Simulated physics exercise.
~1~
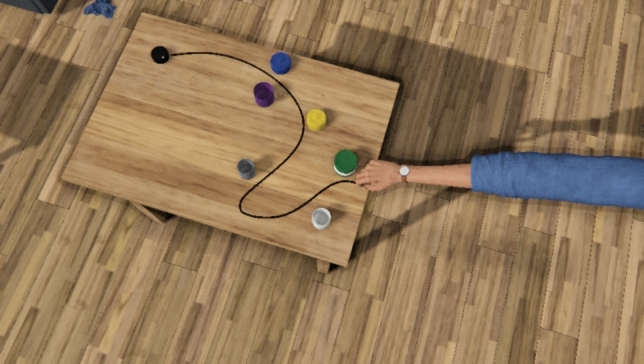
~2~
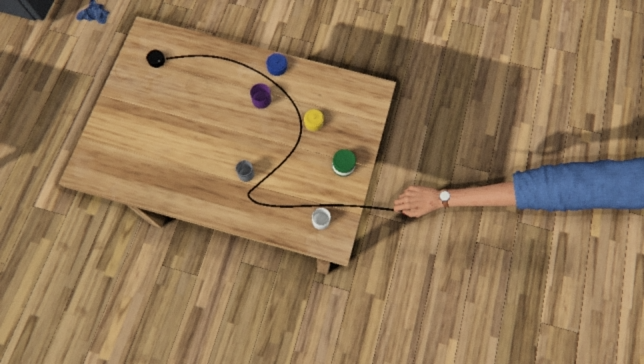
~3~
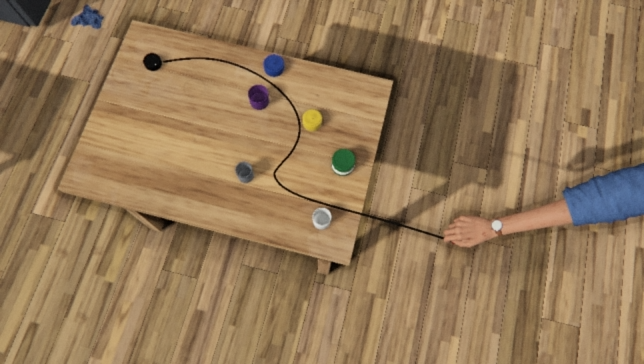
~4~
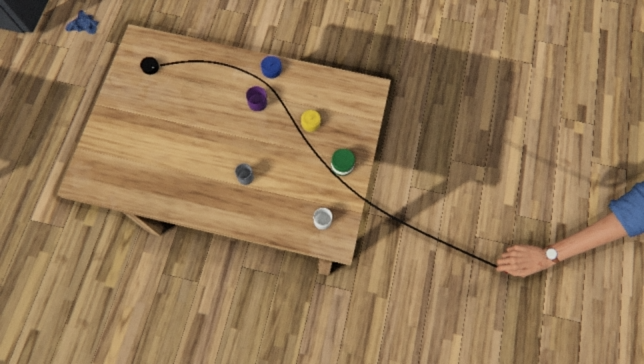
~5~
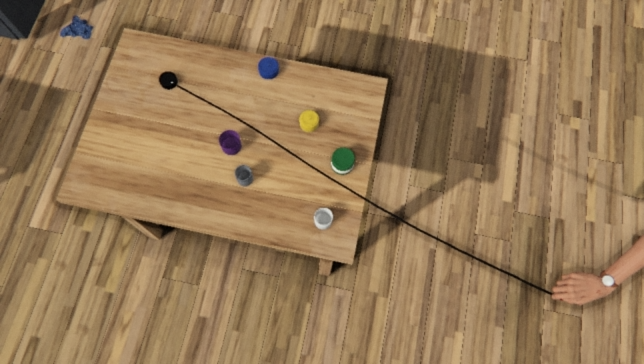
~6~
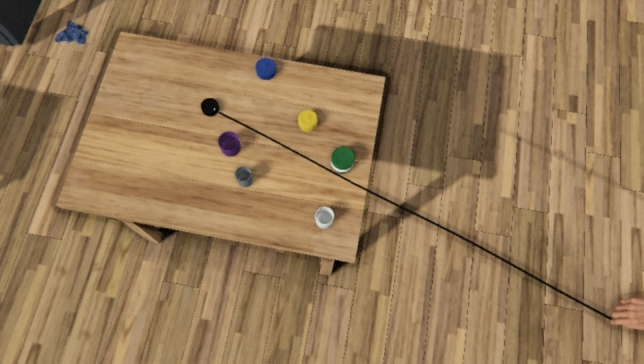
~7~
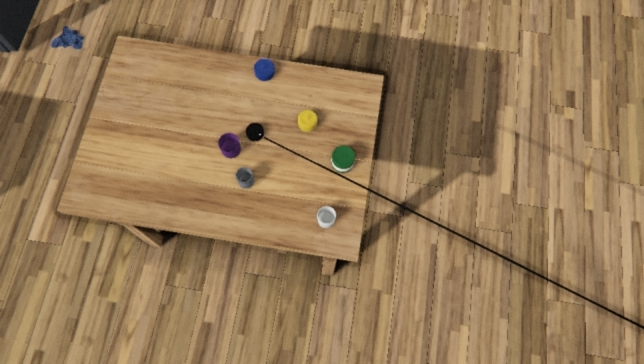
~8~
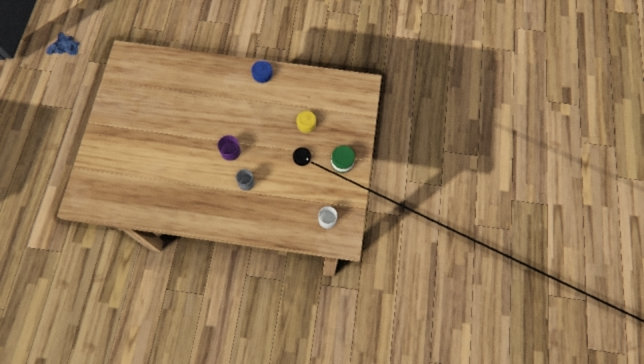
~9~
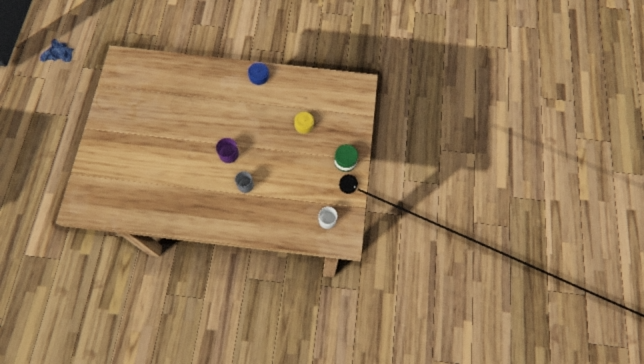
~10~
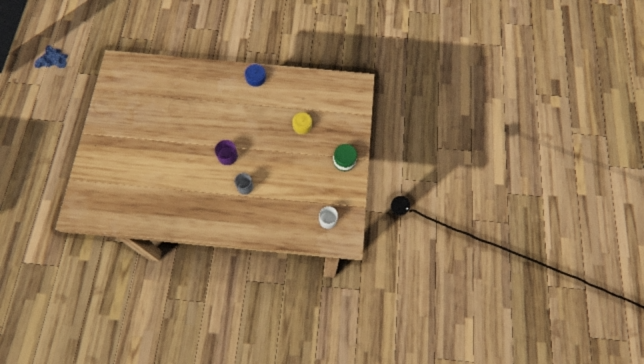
On a wooden table standing on a plank floor, seen from above at a slant, a black disc on a thin black lead sits at the upper left. Blue, purple, yellow, green, grey and white round containers are spread to its right, with the lead curving between them. A hand in a blue sleeve pulls the lead rightward until it straightens, pushing the purple container down and to the left. The disc then slides diagonally across the table, passes between the green and white containers, and drops off the right edge, while all six containers remain on top.
